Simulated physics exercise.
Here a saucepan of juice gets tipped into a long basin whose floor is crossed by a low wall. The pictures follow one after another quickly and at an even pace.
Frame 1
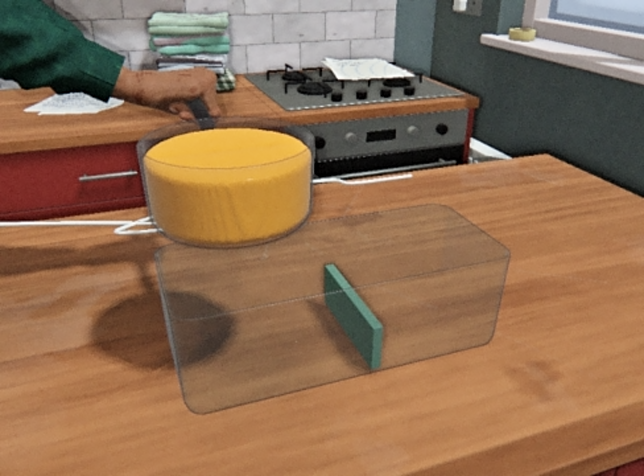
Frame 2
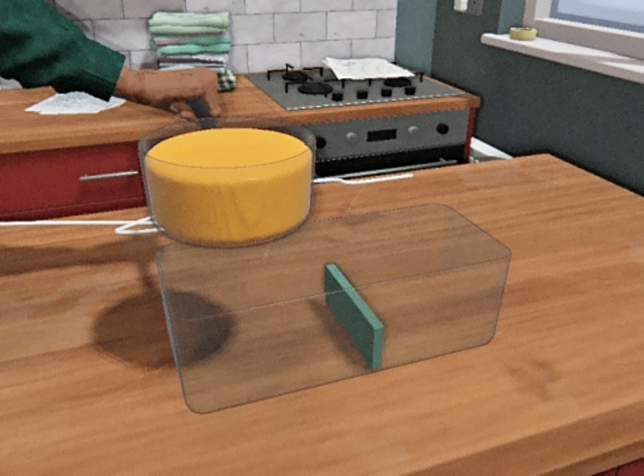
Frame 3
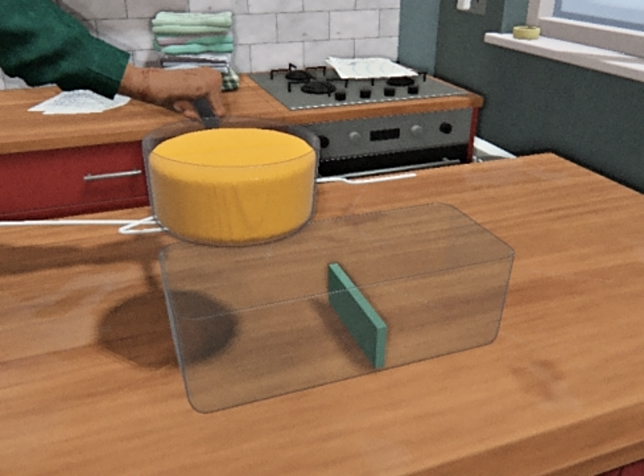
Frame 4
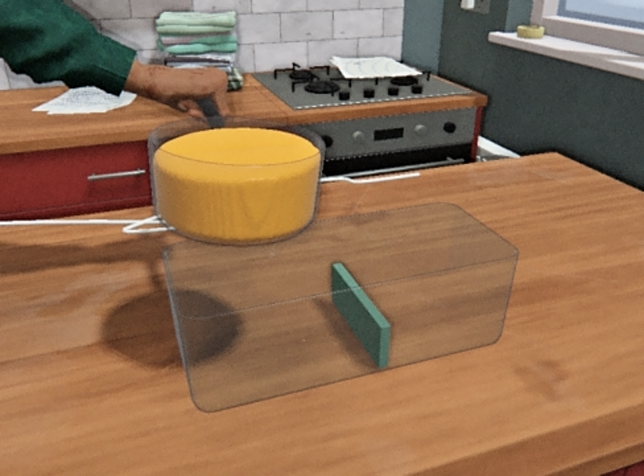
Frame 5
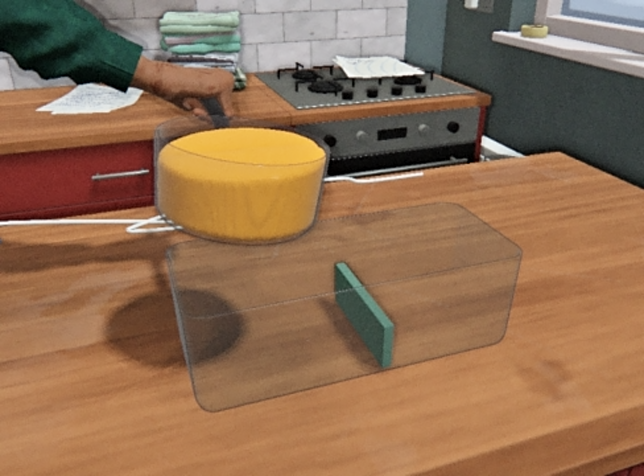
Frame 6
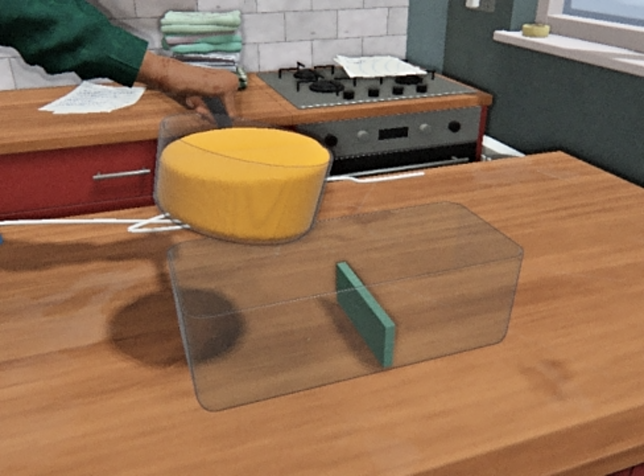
A hand in a green sleeve slowly tilting a clear saucepan of orange-yellow juice rightward above a long transparent basin with a low green wall.
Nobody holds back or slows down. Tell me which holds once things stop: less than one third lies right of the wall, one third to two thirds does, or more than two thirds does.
A third to two thirds.
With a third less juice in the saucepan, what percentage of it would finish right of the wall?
About 30 %.
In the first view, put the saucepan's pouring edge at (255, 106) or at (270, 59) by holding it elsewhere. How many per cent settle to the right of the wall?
About 10 % the first time, about 40 % the second.
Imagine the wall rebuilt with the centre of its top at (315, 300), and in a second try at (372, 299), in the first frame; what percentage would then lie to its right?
I'd expect near 80 percent the first time and near 30 percent the next.
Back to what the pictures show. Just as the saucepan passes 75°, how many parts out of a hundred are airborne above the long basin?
About 25 per cent.
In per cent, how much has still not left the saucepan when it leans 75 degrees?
Still holding around 40 %, give or take.
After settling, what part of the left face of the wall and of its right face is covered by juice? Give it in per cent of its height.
Left side: Approx. 30 %; right side: Approx. 50 %.
A moment on, the saucepan is tipped on its side and 40 per cent is still to pour, 5 is left of the wall and 28 right of it.
Next, the saucepan is tipped right over and 4 per cent is still to pour, 42 is left of the wall and 52 right of it.
Then the saucepan is tipped right over and 0 per cent is still to pour, 46 is left of the wall and 53 right of it.
Later the saucepan is tipped right over and 0 per cent is still to pour, 46 is left of the wall and 53 right of it.
At rest 46 per cent lies left of the wall, 53 right of it and 1 outside.
